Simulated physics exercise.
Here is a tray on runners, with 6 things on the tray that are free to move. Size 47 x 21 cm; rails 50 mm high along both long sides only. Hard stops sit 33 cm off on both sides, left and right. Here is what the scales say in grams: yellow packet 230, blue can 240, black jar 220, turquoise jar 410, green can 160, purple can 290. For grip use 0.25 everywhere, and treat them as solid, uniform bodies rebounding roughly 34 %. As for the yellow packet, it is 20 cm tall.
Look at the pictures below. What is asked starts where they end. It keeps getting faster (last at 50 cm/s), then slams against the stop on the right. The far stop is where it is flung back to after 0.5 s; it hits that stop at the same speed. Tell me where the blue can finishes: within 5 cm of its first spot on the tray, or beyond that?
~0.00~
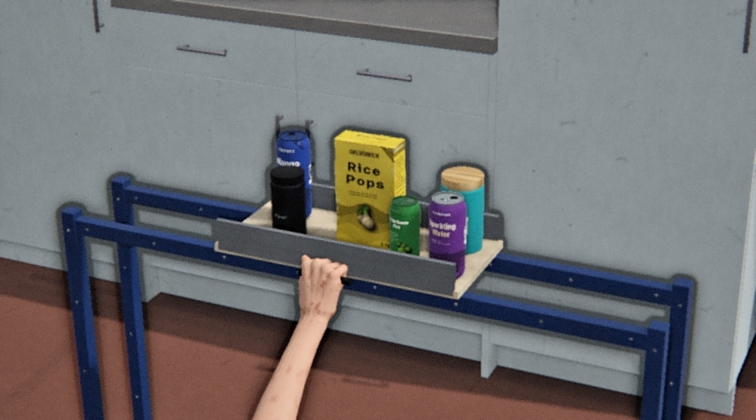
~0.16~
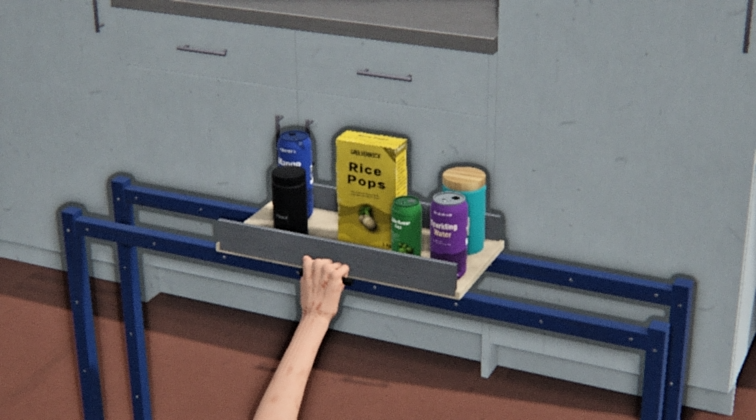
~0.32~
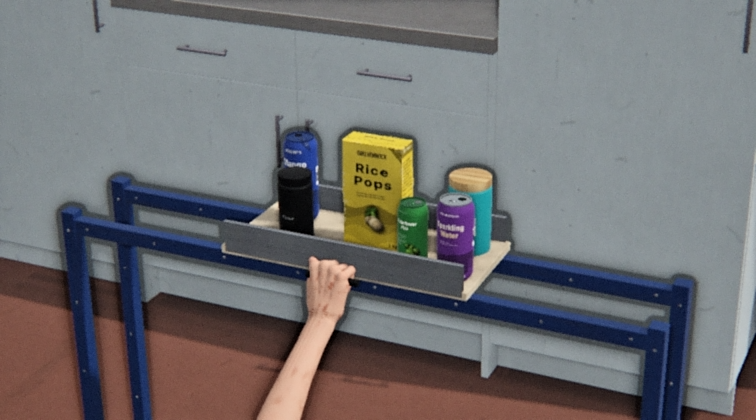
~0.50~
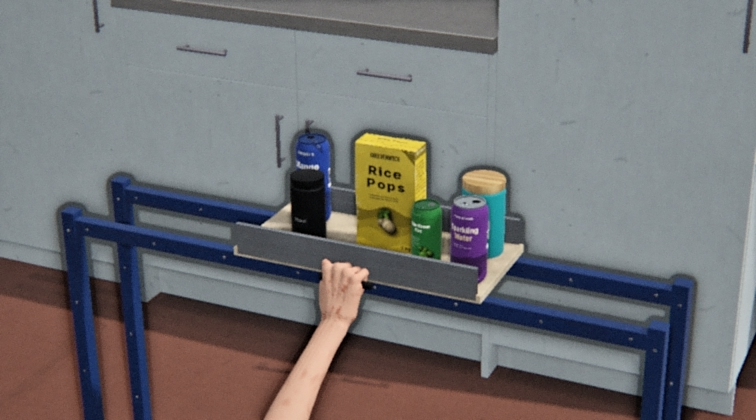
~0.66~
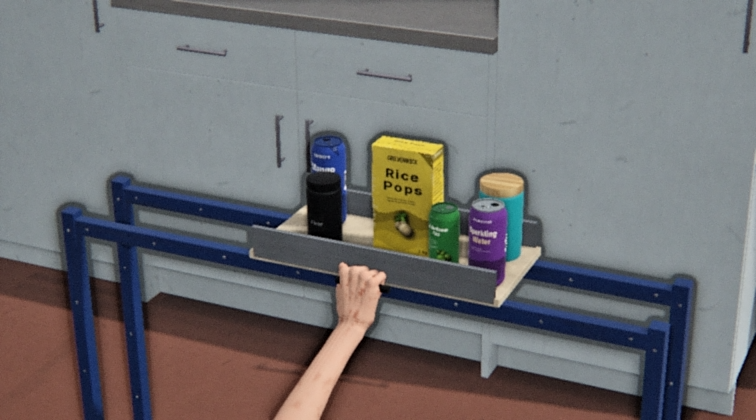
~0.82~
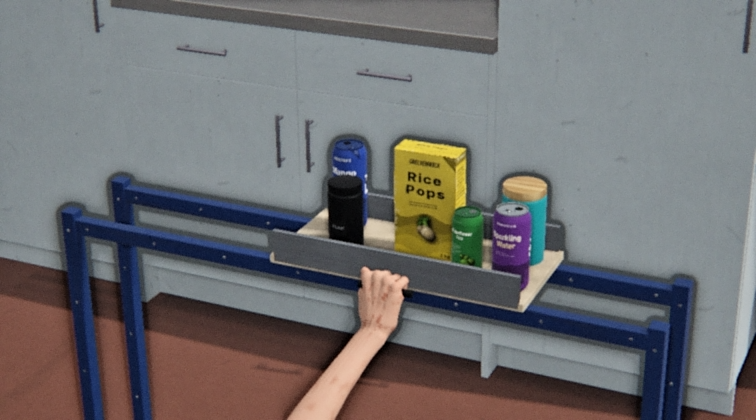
The blue can finishes within 5 cm.
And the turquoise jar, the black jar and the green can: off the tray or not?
When everything stops, the turquoise jar is still in bounds, the black jar is still in bounds, and the green can is still in bounds.
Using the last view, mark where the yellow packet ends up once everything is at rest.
Its middle comes to rest around (214, 164).
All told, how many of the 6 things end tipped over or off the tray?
1.
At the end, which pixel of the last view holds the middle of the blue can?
Around pixel (148, 151).
By 1.52 s, tray 33 cm right; purple can now off the tray; blue can 4 cm from its spot near (478, 208); turquoise jar 4 cm from its spot.
By 2.42 s, tray 30 cm right; blue can 4 cm from its spot near (463, 206); turquoise jar 4 cm from its spot; black jar 4 cm from its spot.
By 3.42 s, tray 10 cm right; blue can 4 cm from its spot near (362, 188); turquoise jar 4 cm from its spot; black jar 4 cm from its spot.
By 4.42 s, tray 30 cm left; blue can 4 cm from its spot near (181, 157); turquoise jar 4 cm from its spot; black jar 4 cm from its spot.
When it is over (5.0 s), off the tray, purple can; the other 5 within 5 cm of the start. End places, in pixels of the last picture, blue can near (148, 152).
